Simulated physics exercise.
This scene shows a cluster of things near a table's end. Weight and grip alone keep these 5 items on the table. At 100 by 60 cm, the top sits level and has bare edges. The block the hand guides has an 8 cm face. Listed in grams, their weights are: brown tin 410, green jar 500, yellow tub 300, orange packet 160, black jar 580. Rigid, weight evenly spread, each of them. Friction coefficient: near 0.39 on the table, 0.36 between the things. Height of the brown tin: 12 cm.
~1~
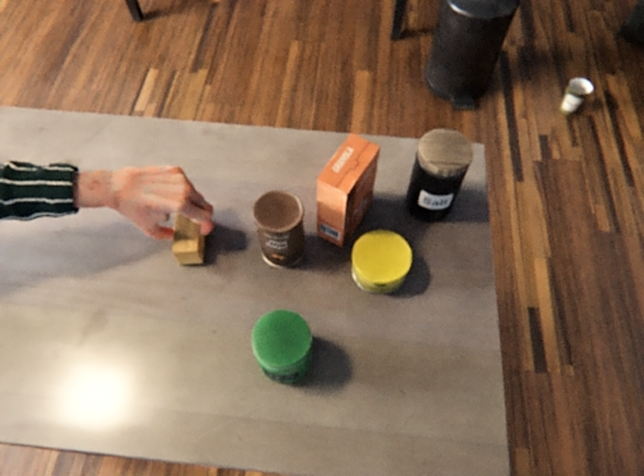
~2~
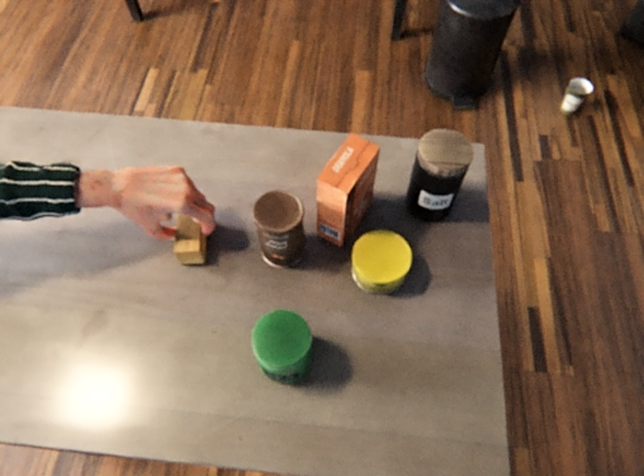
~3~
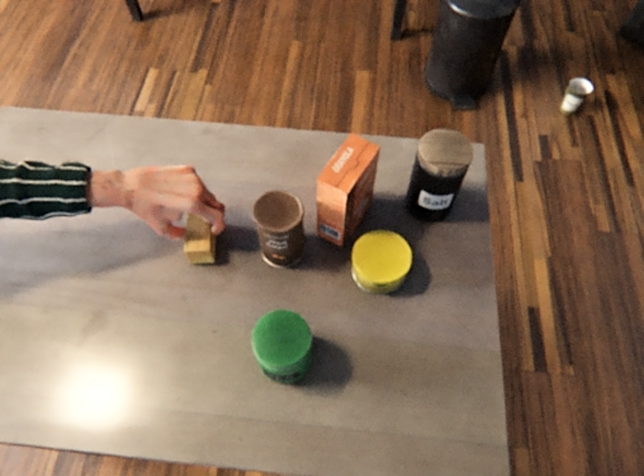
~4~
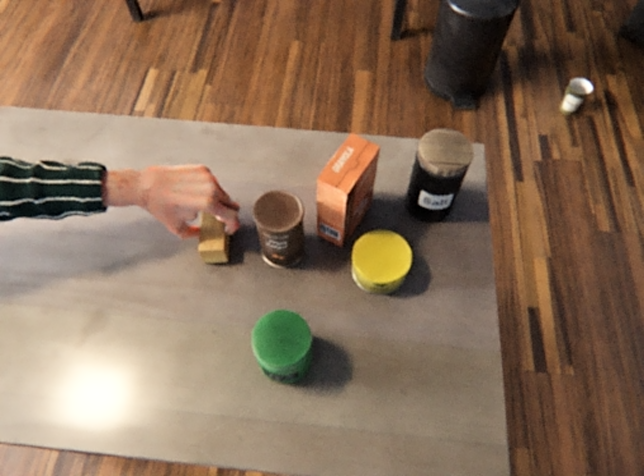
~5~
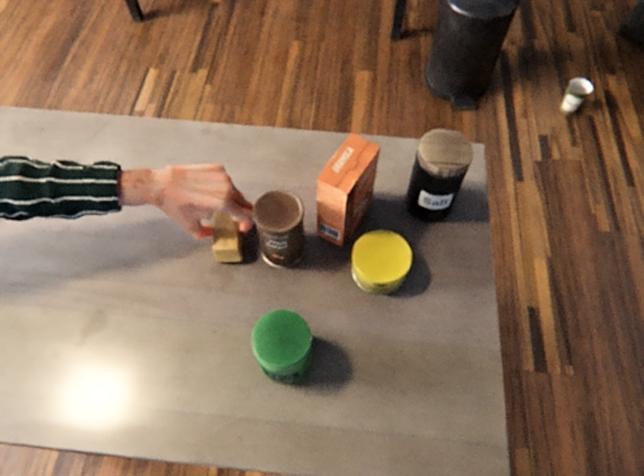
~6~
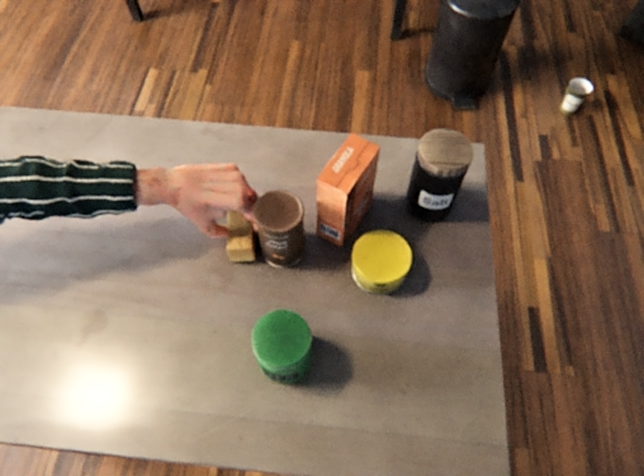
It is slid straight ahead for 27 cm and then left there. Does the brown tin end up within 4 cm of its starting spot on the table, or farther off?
I expect it to be pushed away.
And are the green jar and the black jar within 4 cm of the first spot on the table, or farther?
As for the green jar, it remains where it was, and the black jar remains where it was.
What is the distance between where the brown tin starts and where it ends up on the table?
Net shift near 18 cm.
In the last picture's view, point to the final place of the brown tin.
It settles at around (393, 225).
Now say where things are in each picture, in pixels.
In the first frame, 0 cm of push; brown tin (281, 231); green jar (283, 347).
In the second frame, 0 cm of push; orange packet (347, 194); black jar (437, 177).
In the third frame, 2 cm of push; green jar (283, 347); yellow tub (381, 263).
In the fourth frame, 4 cm of push; orange packet (347, 194); black jar (437, 177).
In the fifth frame, 6 cm of push; green jar (283, 347); yellow tub (381, 263).
In the sixth frame, 8 cm of push; brown tin (281, 231); orange packet (347, 194).
Then, 0.20 s later than the last frame, 13 cm of push; brown tin 4 cm from its spot near (304, 230).
Then, 0.50 s later than the last frame, 19 cm of push; brown tin 10 cm from its spot near (345, 229); orange packet 5 cm from its spot.
Then, 0.60 s later than the last frame, 22 cm of push; brown tin 12 cm from its spot near (360, 229); orange packet 6 cm from its spot; yellow tub 3 cm from its spot.
Then, 0.80 s later than the last frame, 26 cm of push; brown tin 17 cm from its spot near (387, 226); orange packet 7 cm from its spot; yellow tub 6 cm from its spot.
When it is over, not toppled but over 4 cm from the start, brown tin, yellow tub and orange packet; the other 2 within 4 cm of the start. End places, in pixels of the last picture, brown tin near (393, 225).
